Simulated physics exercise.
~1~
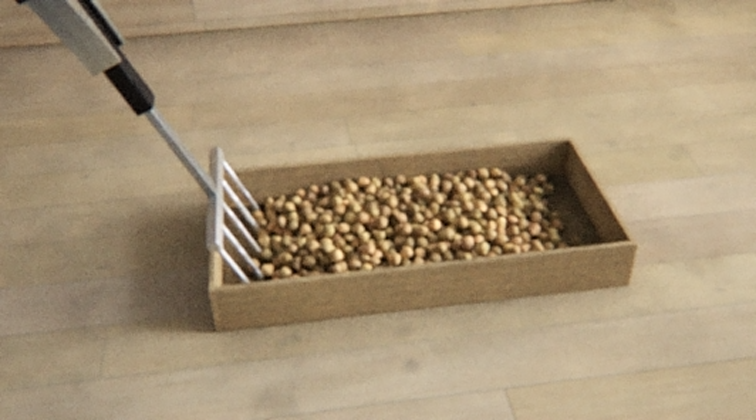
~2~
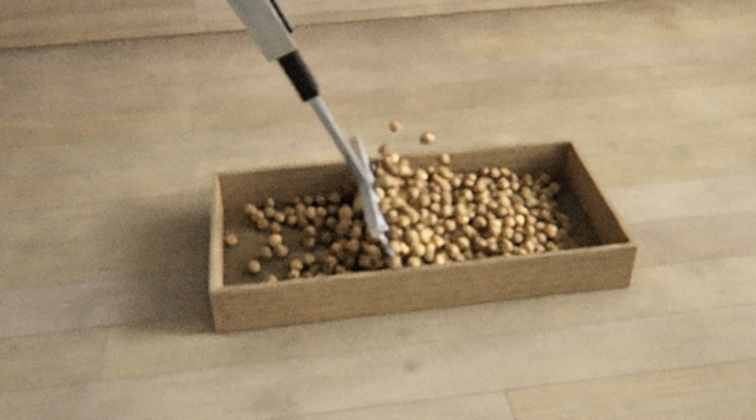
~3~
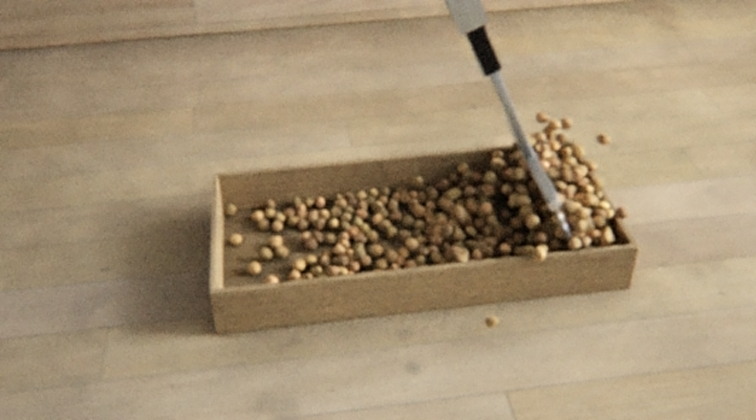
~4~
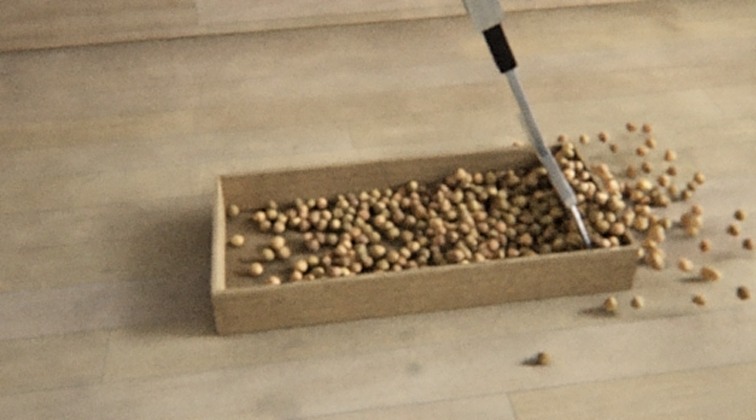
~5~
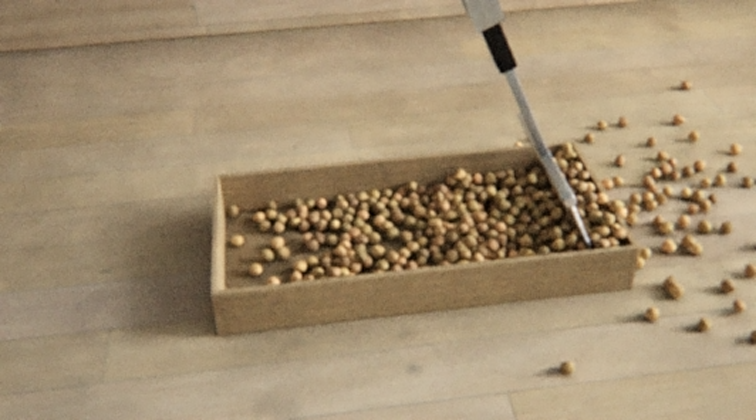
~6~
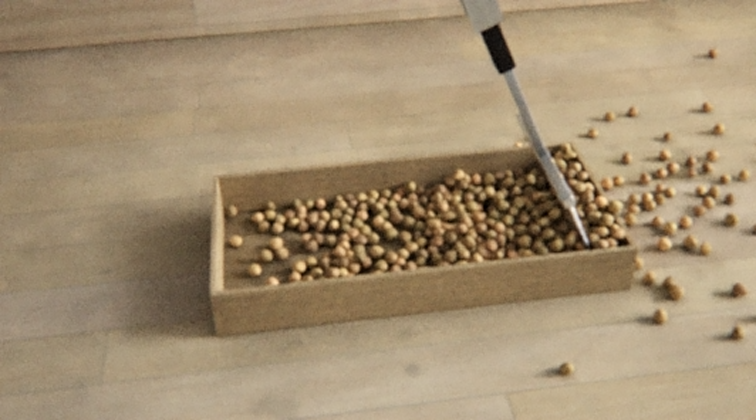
On a pale wooden floor, a rake on a robot's arm swept right through a shallow box of dried chickpeas, piling them against the far end until many spilled over and scattered across the boards, then stopped with most still inside.
